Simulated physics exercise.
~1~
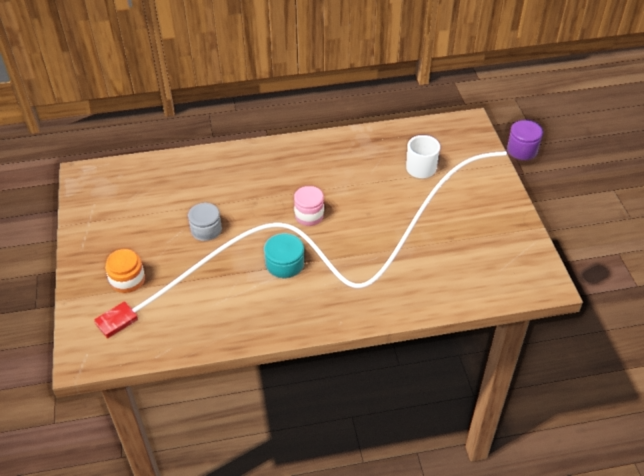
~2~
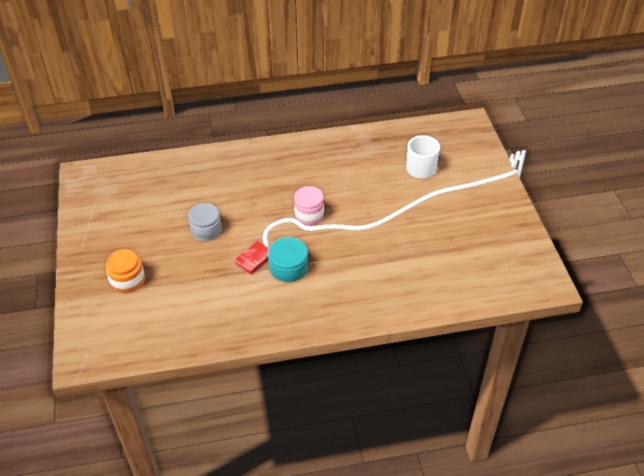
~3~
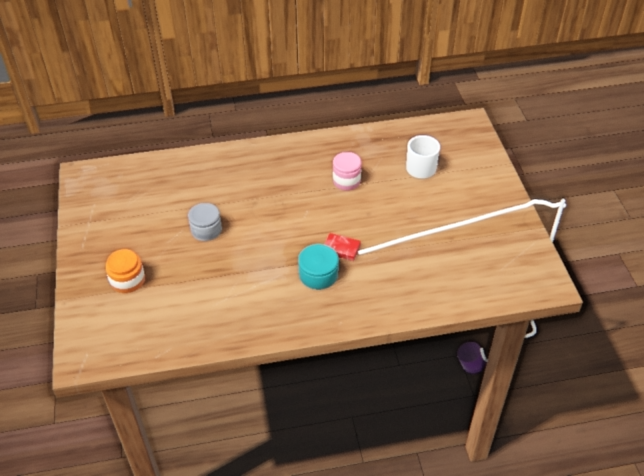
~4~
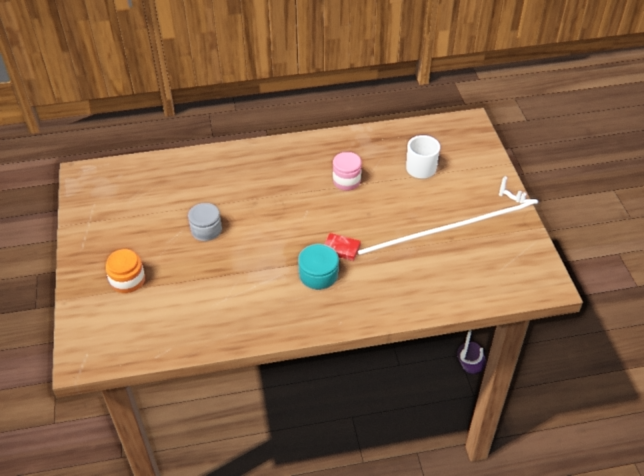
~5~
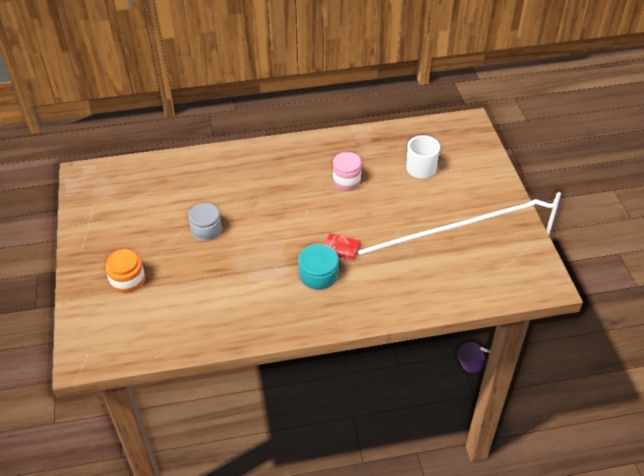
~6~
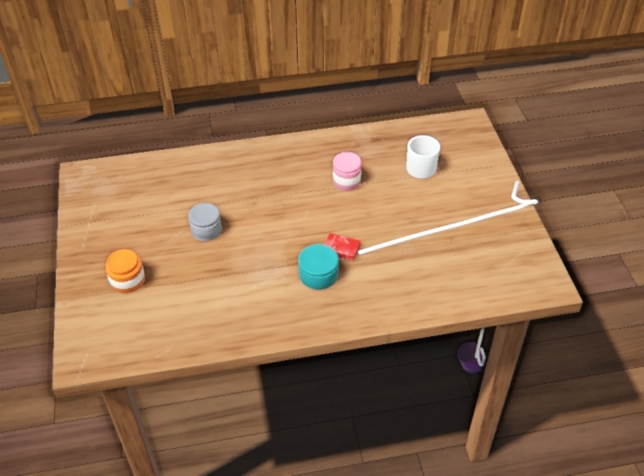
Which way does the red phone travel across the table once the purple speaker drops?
The red phone moves to the right, ending up beside the teal tub.
A wooden table stands on a plank floor, seen from above at an angle, with a white cable snaking across it from a small red phone at the left to a purple speaker at the right edge. An orange jar, grey tub, teal tub, pink tin and white mug sit around it. The speaker drops off the right side, and the cable drags the phone right. The teal tub shifts right and the pink tin moves right and up. At the end the phone rests beside the teal tub, the cable stretches over the edge, and the speaker lies below.
